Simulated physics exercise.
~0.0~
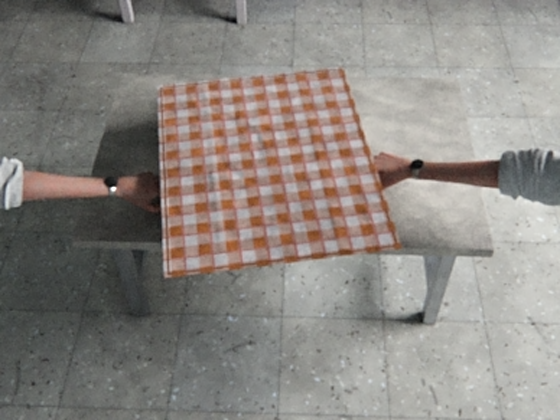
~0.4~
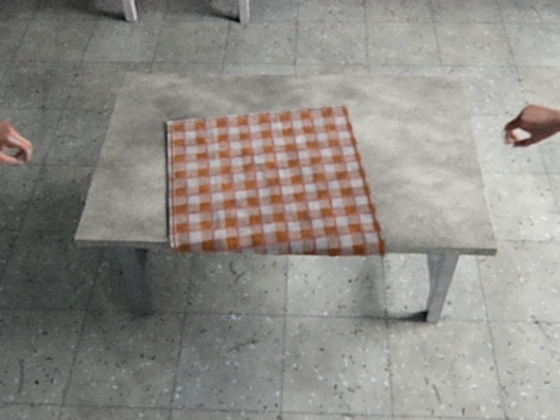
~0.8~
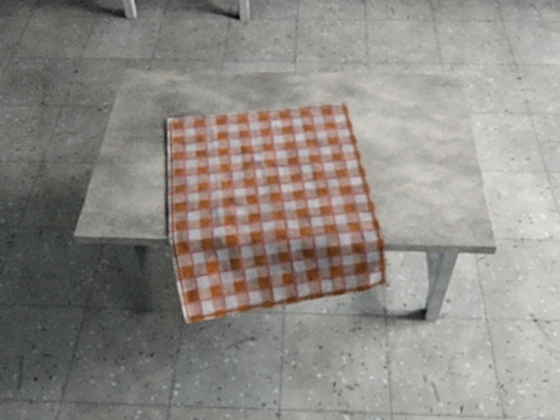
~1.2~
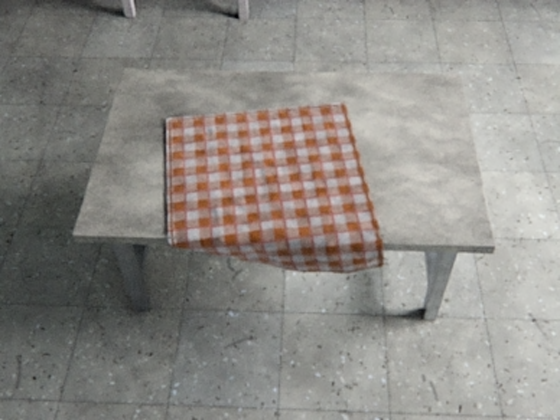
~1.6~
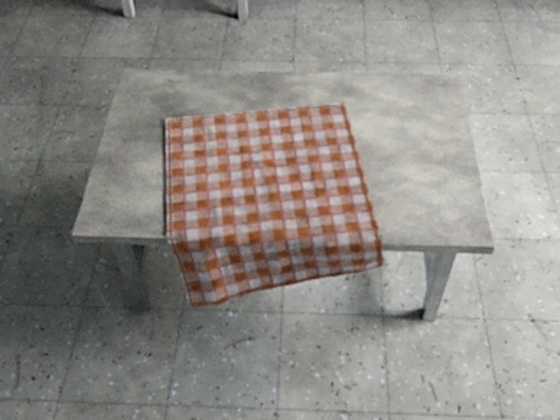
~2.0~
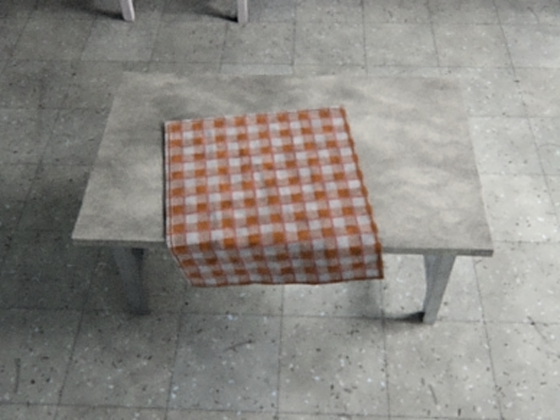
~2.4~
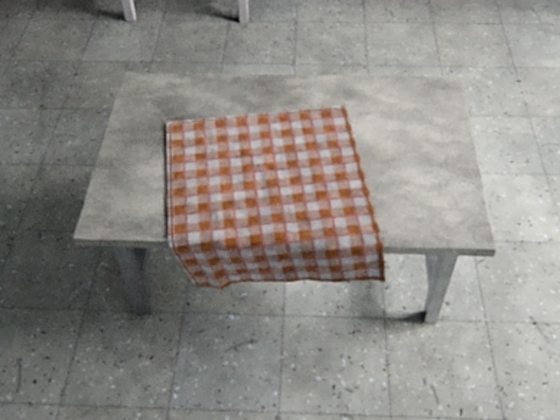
An orange and white checked tea towel is held flat by two hands, one reaching in from the left and one from the right, above a pale grey side table. The table stands on a grey tiled floor, seen from above and in front, with white furniture legs at the top left. The hands let go and draw away to the sides, and the towel drops onto the table with its near part past the front edge. That part swings down, lifts and sways in shrinking movements. Finally it hangs over the edge while the rest stays on the tabletop.
